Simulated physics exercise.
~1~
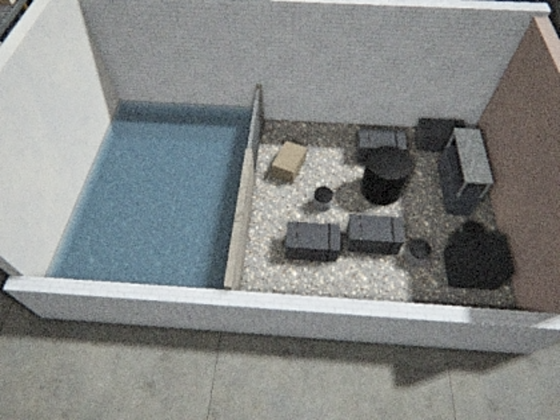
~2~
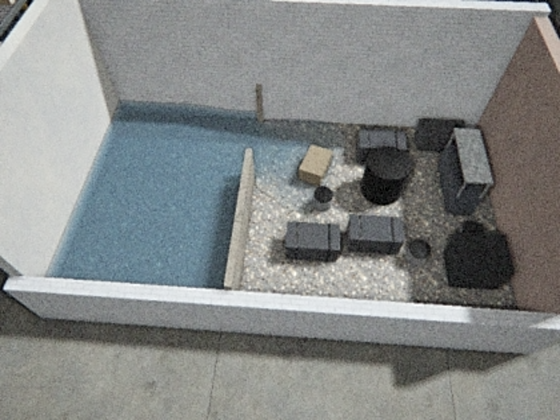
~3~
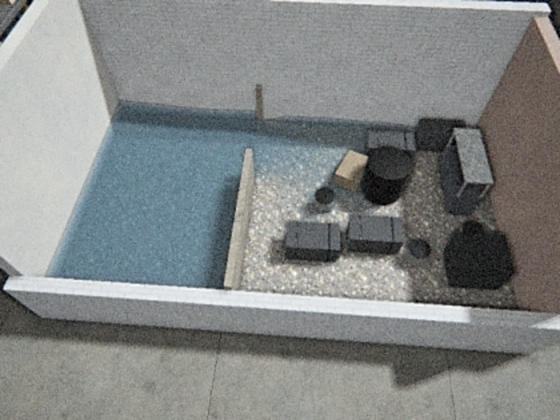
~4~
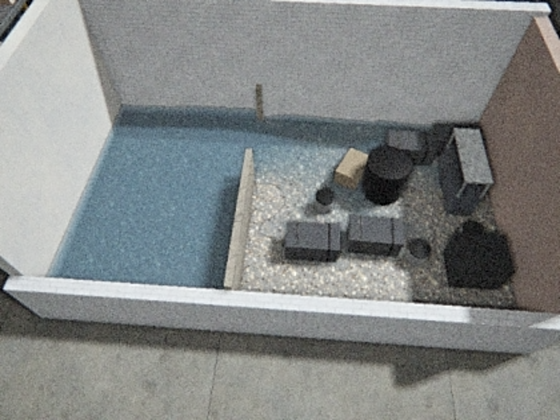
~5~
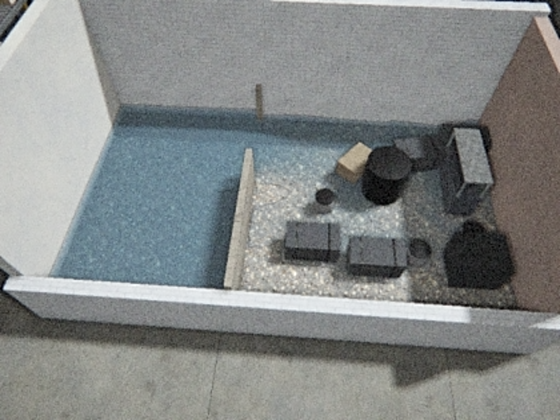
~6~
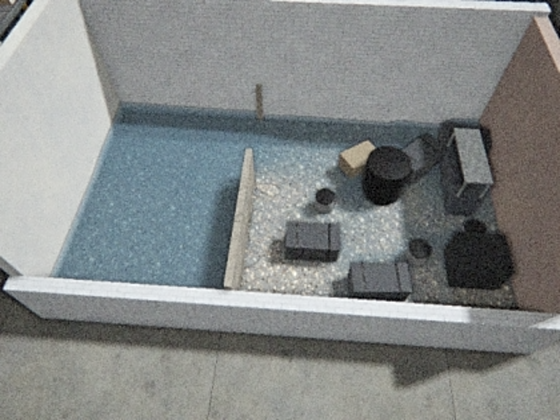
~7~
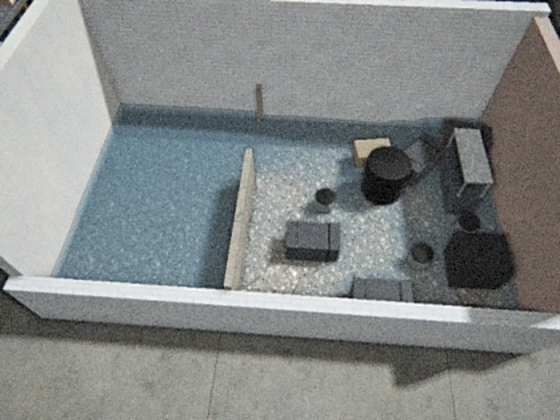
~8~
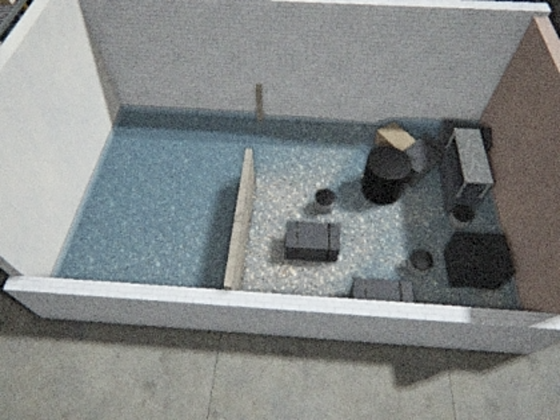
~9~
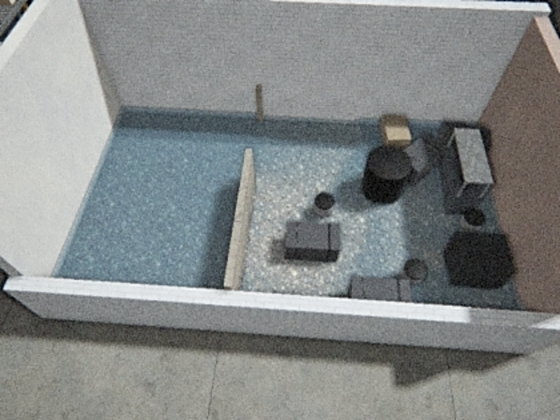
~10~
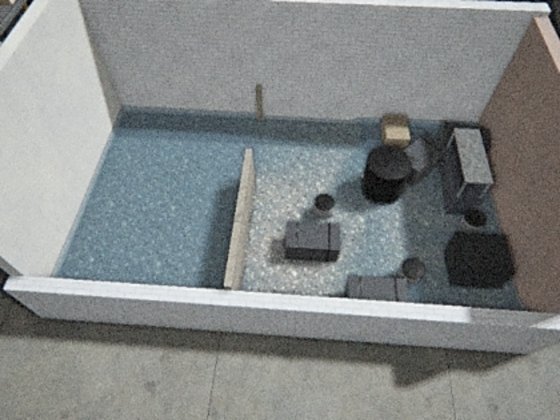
The clip shows blue water spreading from the left side of a walled enclosure through a gap in the partition, pushing a tan box toward the back and shifting several dark boxes, until water covers the right side too and the objects settle among it.
